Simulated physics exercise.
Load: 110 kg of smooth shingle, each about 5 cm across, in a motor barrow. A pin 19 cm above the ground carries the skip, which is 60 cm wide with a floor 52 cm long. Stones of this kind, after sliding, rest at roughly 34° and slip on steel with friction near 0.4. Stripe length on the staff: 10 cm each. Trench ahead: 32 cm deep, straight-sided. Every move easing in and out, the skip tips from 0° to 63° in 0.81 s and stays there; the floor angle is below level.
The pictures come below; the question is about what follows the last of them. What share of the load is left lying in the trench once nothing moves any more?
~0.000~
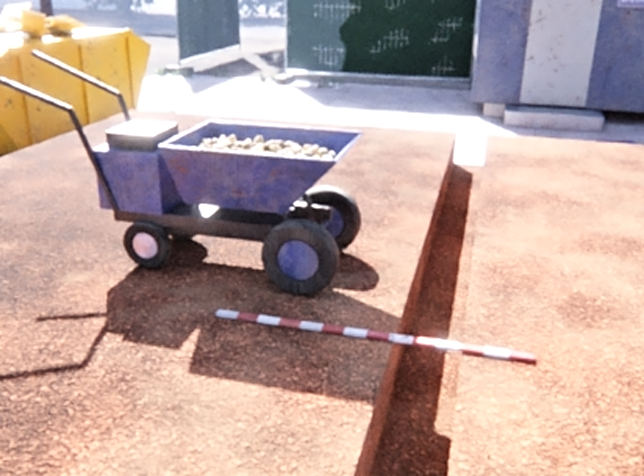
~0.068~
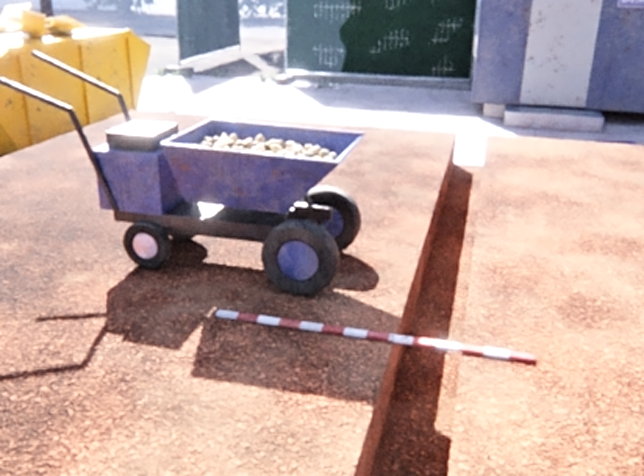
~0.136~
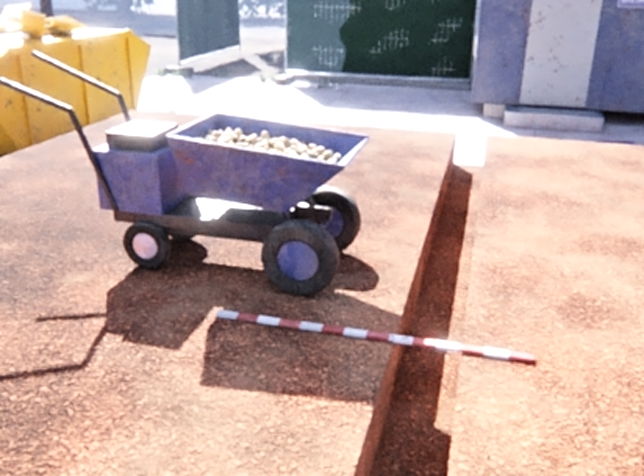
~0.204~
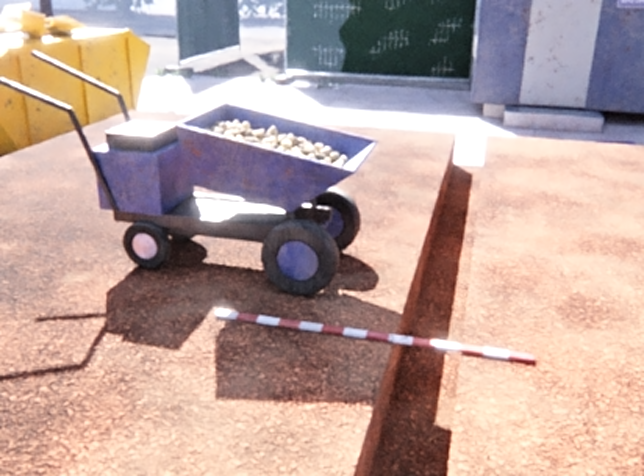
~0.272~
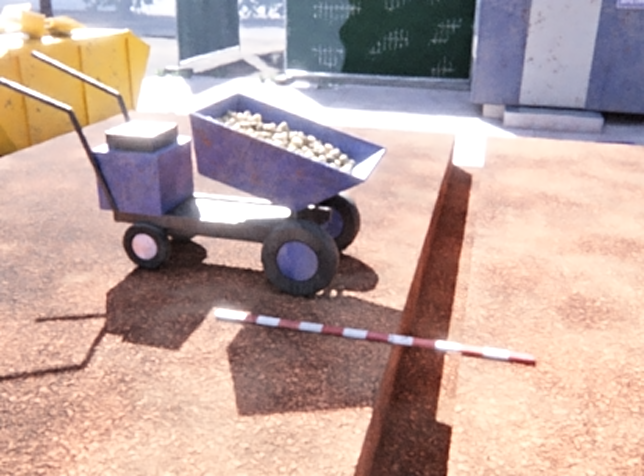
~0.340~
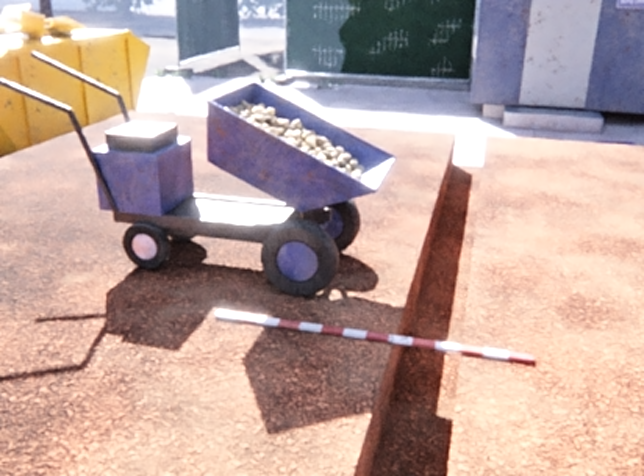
About 61 per cent.
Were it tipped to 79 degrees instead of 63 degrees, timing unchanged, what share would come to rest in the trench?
With that change, near 75 per cent.
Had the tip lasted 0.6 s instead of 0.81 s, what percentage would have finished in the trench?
It would be near 50 per cent.
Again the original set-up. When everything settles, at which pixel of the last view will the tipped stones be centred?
At about pixel (456, 323) in the last view.
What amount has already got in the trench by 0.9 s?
About 20%.
After 0.6 s the floor is at 53°; 100 % in the skip; the foremost stones are at (391, 213).
After 0.9 s the floor is at 63°; 79 % in the skip, 19 % in the trench, 1 % past the trench; the foremost stones are at (475, 273).
After 1.3 s the floor is at 63°; 27 % in the skip, 36 % in the trench, 37 % past the trench; the foremost stones are at (597, 299).
After 3.2 s the floor is at 63°; 0 % in the skip, 61 % in the trench, 39 % past the trench; the foremost stones are past the picture's edge.
